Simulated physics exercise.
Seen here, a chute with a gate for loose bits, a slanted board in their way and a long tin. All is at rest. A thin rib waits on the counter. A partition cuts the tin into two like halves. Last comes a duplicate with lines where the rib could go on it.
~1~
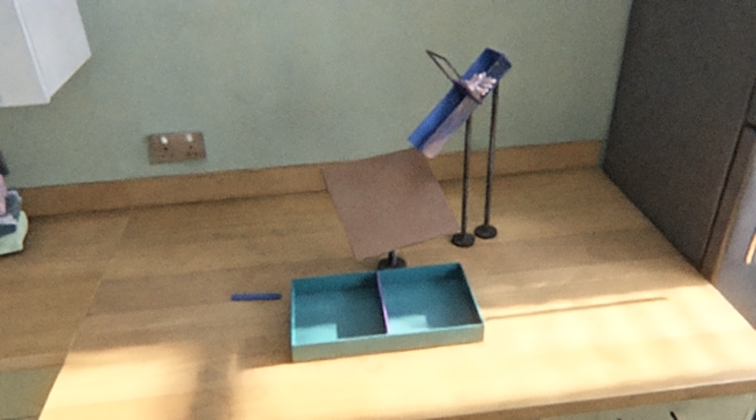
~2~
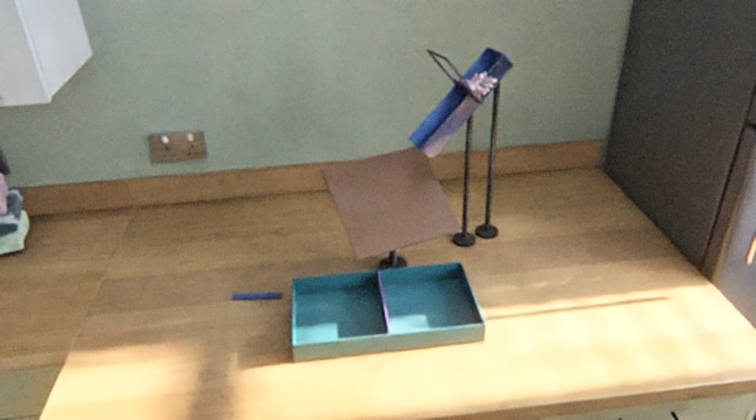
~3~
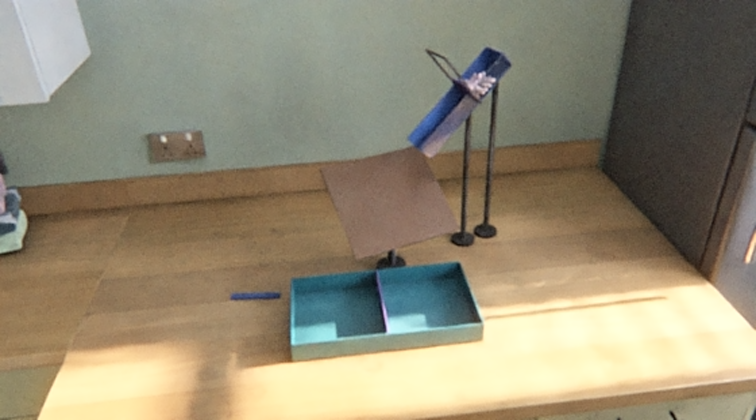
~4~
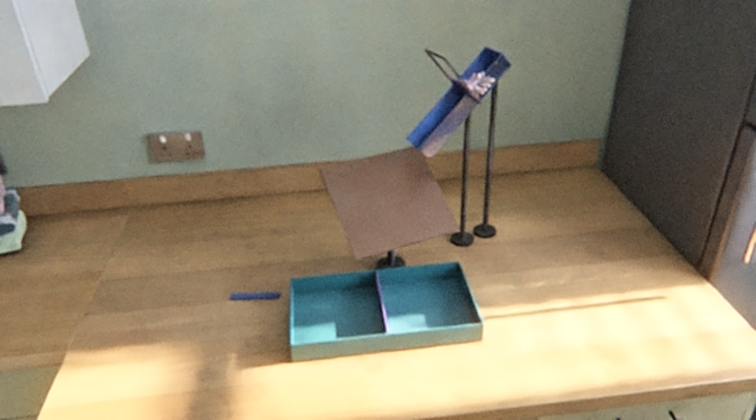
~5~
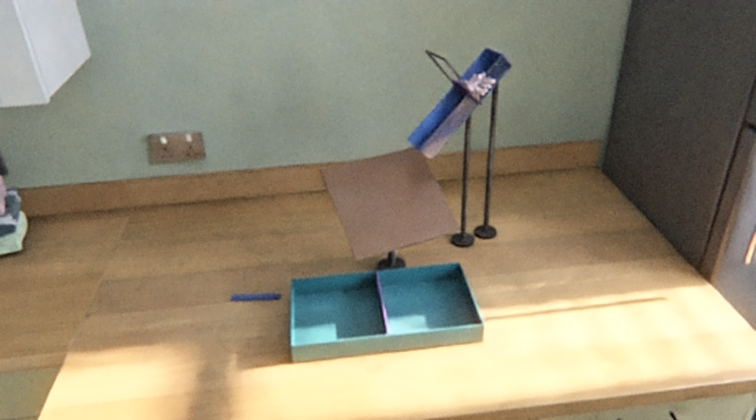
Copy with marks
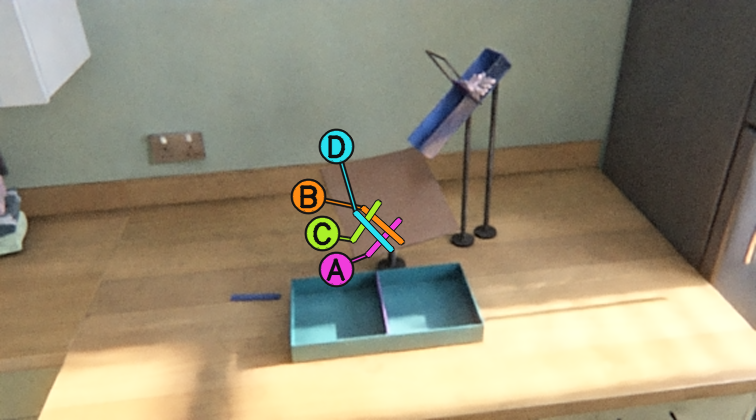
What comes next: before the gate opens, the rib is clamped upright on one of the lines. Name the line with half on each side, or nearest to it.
C beats the others.
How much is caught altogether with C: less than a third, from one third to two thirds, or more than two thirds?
Line C gives more than two thirds.
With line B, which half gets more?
Right.
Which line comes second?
A.
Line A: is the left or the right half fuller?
More lands on the left.
On the marked copy, line A from (398, 220) to (368, 254); line B from (363, 208) to (401, 241); line C from (378, 203) to (353, 240); line D from (356, 213) to (390, 249).
With A, of what is caught, the bulk in the left half, close to a quarter in the right.
With B, of what is caught, a small share in the left half, all but a few in the right.
With C, of what is caught, close to half in the left half, close to half in the right.
With D, of what is caught, a small share in the left half, all but a few in the right.
